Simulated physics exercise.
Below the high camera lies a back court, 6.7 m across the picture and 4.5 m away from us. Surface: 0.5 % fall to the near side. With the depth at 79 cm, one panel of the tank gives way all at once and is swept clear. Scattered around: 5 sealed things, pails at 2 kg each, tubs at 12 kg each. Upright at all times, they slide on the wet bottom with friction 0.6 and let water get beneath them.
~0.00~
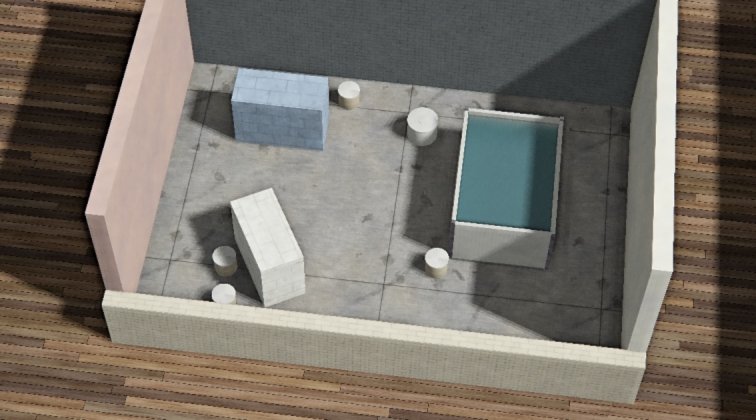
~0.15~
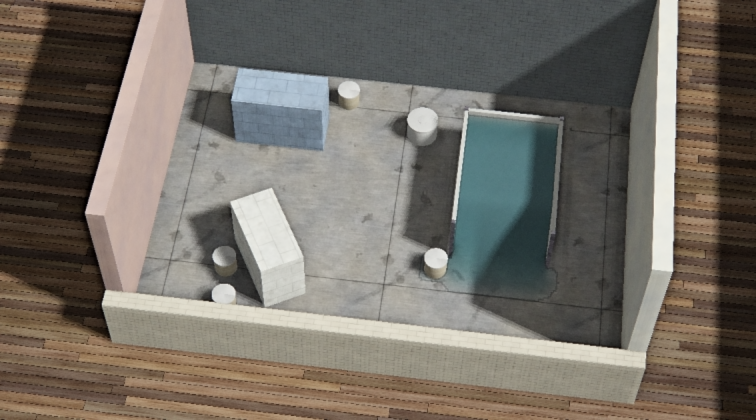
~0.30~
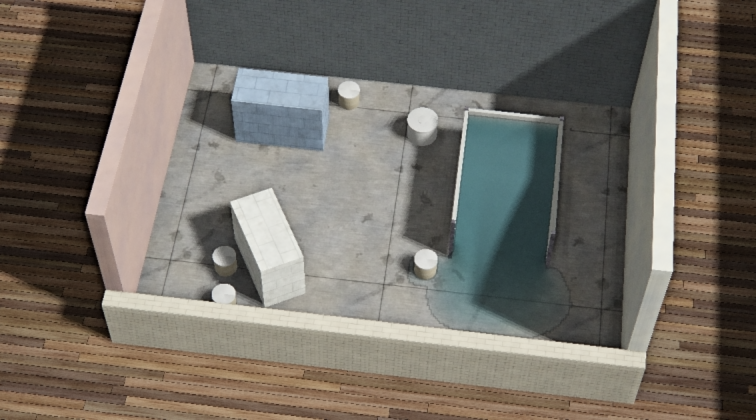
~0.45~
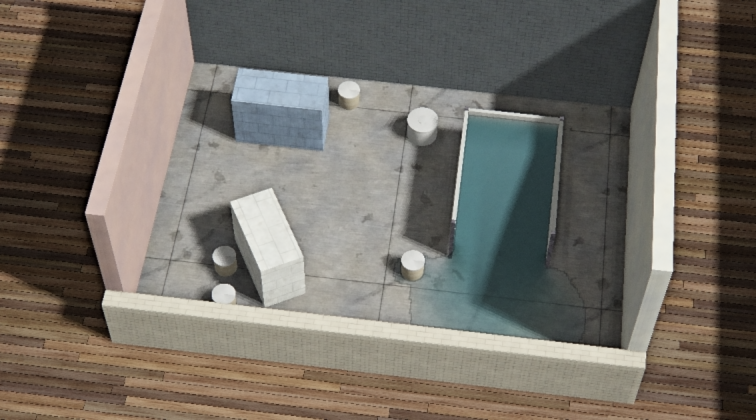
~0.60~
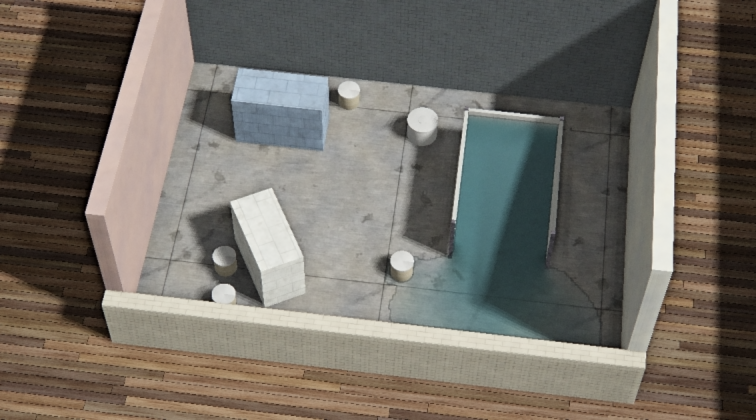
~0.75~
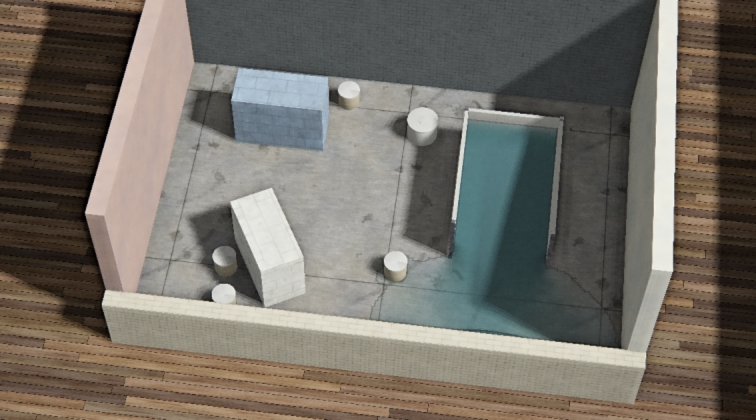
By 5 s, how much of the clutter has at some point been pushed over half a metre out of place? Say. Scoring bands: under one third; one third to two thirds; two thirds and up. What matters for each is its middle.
Band: One third to two thirds.
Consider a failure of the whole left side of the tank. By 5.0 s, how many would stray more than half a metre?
4.
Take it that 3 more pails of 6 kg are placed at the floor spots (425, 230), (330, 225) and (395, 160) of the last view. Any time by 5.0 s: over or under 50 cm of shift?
Order as listed: Inside half a metre / beyond half a metre / inside half a metre.
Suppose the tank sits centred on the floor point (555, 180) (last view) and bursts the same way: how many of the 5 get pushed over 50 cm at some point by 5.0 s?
In that case 3 of them.
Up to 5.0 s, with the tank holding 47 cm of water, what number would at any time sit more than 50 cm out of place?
Under that setup the answer is 1.
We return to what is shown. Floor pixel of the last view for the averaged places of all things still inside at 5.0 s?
It works out to somewhere near (323, 165) on the floor.
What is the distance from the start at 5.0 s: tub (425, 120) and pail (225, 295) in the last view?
First: 20 cm. Second: 300 cm.
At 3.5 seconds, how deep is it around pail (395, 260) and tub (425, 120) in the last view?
About 1 and 0 cm.
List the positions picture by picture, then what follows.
The first picture shows a pail at (437, 258) rests on the ground; a pail at (224, 294) rests on the ground; 2.5 m2 under water; 0 of 5 have shifted.
The second picture shows a pail at (436, 258) rests on the ground; a pail at (224, 294) rests on the ground; 3.3 m2 under water; 0 of 5 have shifted.
The third picture shows a pail at (426, 259) rests on the ground, 15 cm from its start; a pail at (224, 294), on the bottom; water covers 4.4 m2; 1 of 5 have shifted.
The fourth picture shows a pail at (413, 260) rests on the ground, 33 cm from its start; a pail at (224, 294) rests on the ground; 5.7 m2 under water; 1 of 5 have shifted.
The fifth picture shows a pail at (402, 261) rests on the ground, 48 cm from its start; a pail at (224, 294) rests on the ground; 6.3 m2 under water; 1 of 5 have shifted.
The sixth picture shows a pail at (396, 261), on the bottom, 57 cm from its start; a pail at (224, 294), on the bottom; 6.8 m2 under water; 1 of 5 have shifted.
After 1.1 s 1 of 5 are over 50 cm from their spots; 0 afloat.
After 2.2 s 2 of 5 are over 50 cm from their spots; 0 afloat.
After 3.5 s 3 of 5 are over 50 cm from their spots; 1 afloat.
After 5.0 s 3 of 5 are over 50 cm from their spots, and 3 have been at some point; 2 afloat.
